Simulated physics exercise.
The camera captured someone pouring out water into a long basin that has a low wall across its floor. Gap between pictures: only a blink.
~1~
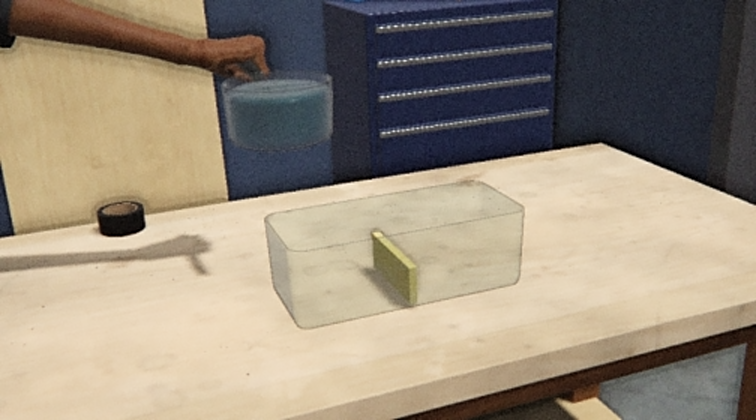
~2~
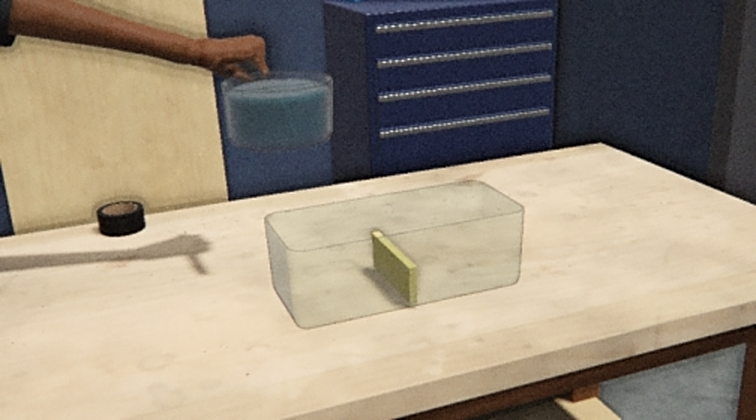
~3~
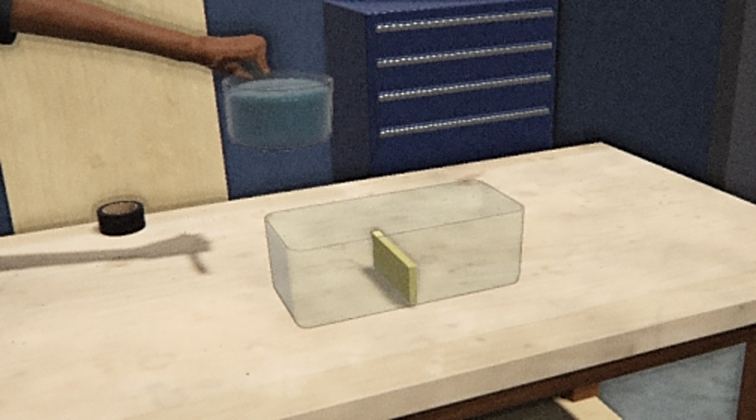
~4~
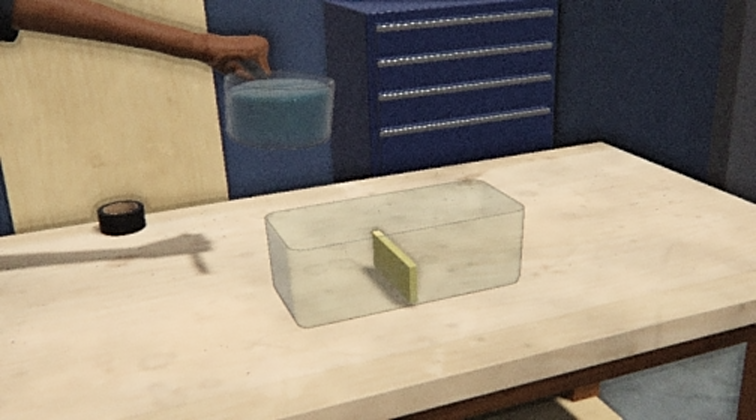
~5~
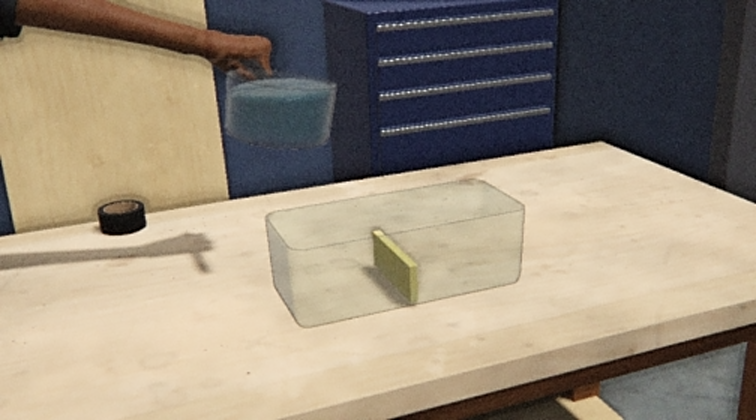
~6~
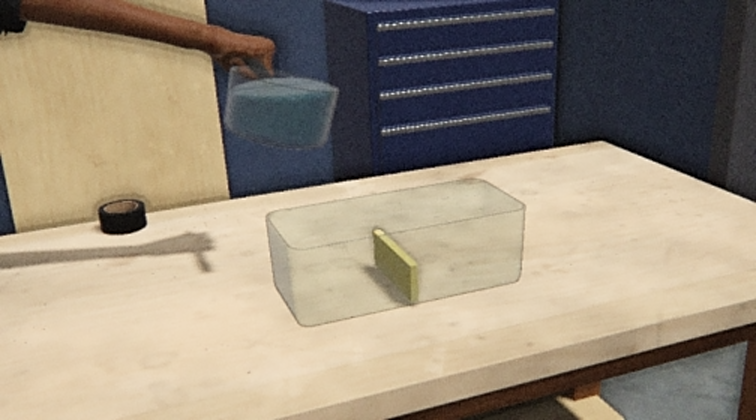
In the video, a hand holds a clear container of blue water above a wooden table, over a long transparent basin with a low yellowish wall inside, and slowly tilts the container slightly to the right.
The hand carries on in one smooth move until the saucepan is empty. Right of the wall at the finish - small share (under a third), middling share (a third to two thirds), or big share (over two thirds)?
Middling.
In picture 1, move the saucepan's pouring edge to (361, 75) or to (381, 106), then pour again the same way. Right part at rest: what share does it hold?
In turn 85 and 95 in a hundred.
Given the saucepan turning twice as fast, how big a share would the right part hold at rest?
Roughly 20 percent.
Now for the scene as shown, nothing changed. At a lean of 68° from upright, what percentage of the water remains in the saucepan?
55 per cent, approximately.
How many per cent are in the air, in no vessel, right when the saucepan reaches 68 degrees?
Airborne fraction: Approx. 35 %.
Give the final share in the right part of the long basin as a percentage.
Some 45 per cent.
A moment on, the saucepan is tipped part way and 54 per cent is still to pour, 6 is left of the wall and 6 right of it.
Next, the saucepan is tipped on its side and 13 per cent is still to pour, 30 is left of the wall and 44 right of it.
Then the saucepan is tipped on its side and 2 per cent is still to pour, 50 is left of the wall and 44 right of it.
Later the saucepan is tipped on its side and 0 per cent is still to pour, 54 is left of the wall and 44 right of it.
Finally, 54 per cent lies left of the wall, 44 right of it and 2 outside.
